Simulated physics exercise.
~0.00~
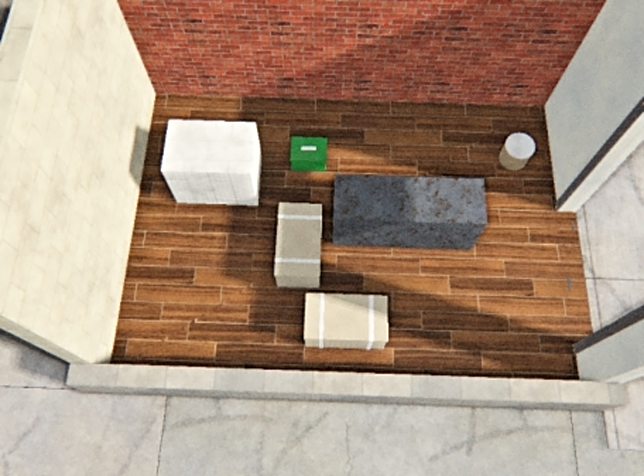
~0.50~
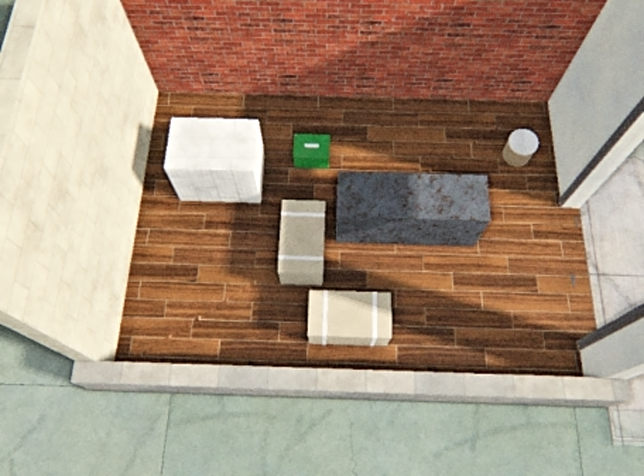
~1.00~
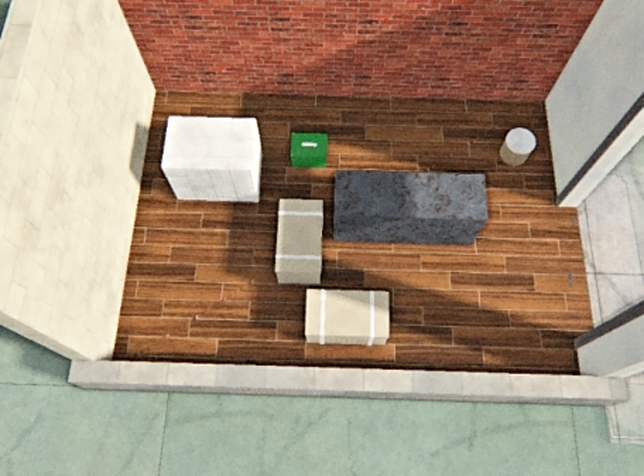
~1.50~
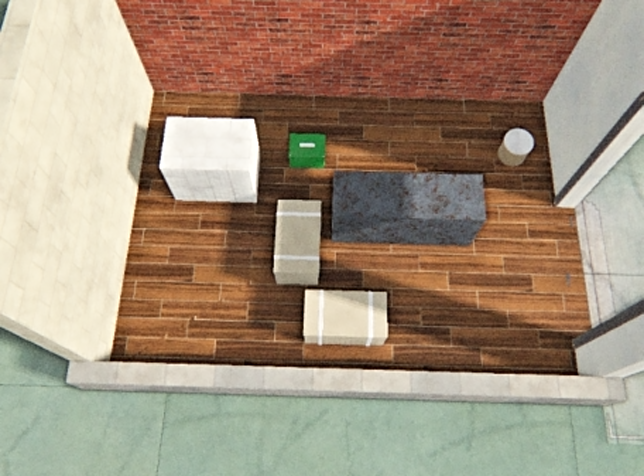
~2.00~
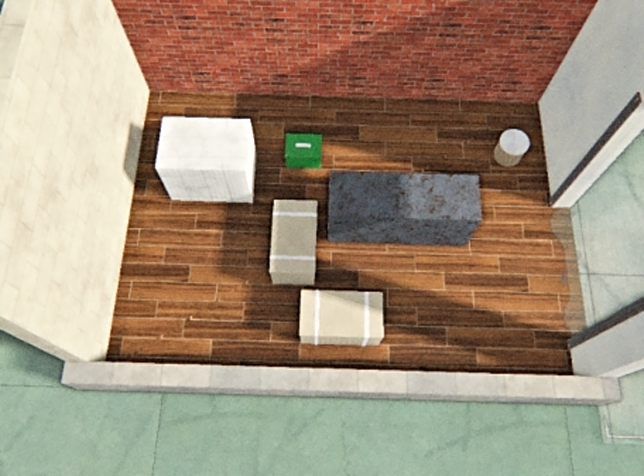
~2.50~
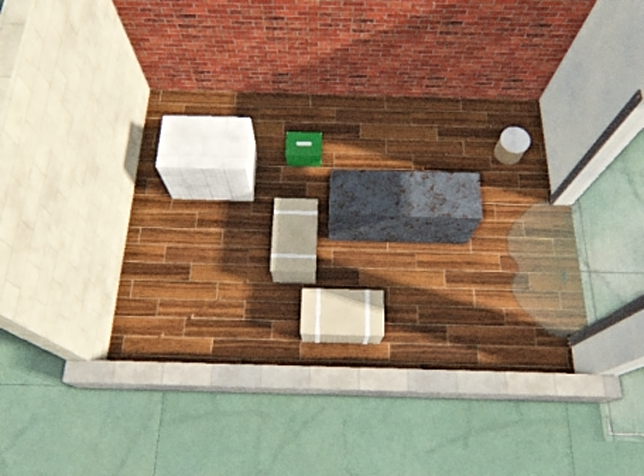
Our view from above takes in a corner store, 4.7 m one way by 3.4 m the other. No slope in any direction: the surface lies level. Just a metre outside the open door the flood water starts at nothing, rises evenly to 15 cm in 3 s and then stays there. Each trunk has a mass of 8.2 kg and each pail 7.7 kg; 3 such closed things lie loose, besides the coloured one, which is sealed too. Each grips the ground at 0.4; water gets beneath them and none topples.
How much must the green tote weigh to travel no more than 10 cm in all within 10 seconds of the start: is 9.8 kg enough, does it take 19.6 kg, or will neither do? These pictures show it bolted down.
I'd wager both choices work.
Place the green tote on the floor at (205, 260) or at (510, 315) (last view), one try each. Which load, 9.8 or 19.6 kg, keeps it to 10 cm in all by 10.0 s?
In order: Only the heavier one succeeds; only the heavier one succeeds.
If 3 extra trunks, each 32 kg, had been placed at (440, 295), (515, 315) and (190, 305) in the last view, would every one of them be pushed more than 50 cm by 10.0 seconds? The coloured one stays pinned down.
In the order given, beyond the mark, then beyond the mark, and last within the mark.
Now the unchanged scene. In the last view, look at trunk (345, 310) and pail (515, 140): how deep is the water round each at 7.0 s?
Close to 7 and 3 centimetres.
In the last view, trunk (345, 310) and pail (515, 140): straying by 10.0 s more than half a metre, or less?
First above the mark, then below the mark.
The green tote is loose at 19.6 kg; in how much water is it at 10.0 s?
Depth: Approx. 4 cm.
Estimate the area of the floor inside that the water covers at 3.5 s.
I'd estimate close to 2.0 m2.
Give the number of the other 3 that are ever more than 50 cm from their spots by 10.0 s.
All told, that gives 2.
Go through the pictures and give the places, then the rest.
The green tote at (309, 149), on the bottom; water covers 0.0 m2; 0 of 4 have shifted, in the first picture.
The green tote at (312, 146), on the bottom; 0.0 m2 under water; 0 of 4 have shifted, in the second picture.
The green tote at (309, 145), on the bottom; water covers 0.0 m2; 0 of 4 have shifted, in the third picture.
The green tote at (307, 146) rests on the ground; 0.0 m2 under water; 0 of 4 have shifted, in the fourth picture.
The green tote at (303, 146) rests on the ground; 0.0 m2 under water; 0 of 4 have shifted, in the fifth picture.
The green tote at (304, 144) rests on the ground; water covers 0.6 m2; 0 of 4 have shifted, in the sixth picture.
After 3.5 s the green tote would be 0 cm from its start with 9.8 kg and 0 cm from its start with 19.6 kg; 0 cm of water round it then.
After 4.5 s the green tote would be 0 cm from its start with 9.8 kg and 0 cm from its start with 19.6 kg; 0 cm of water round it then.
After 7.0 s the green tote would be 0 cm from its start with 9.8 kg and 0 cm from its start with 19.6 kg; 2 cm of water round it then.
After 10.0 s the green tote would be 0 cm from its start with 9.8 kg and 0 cm from its start with 19.6 kg; 4 cm of water round it then.
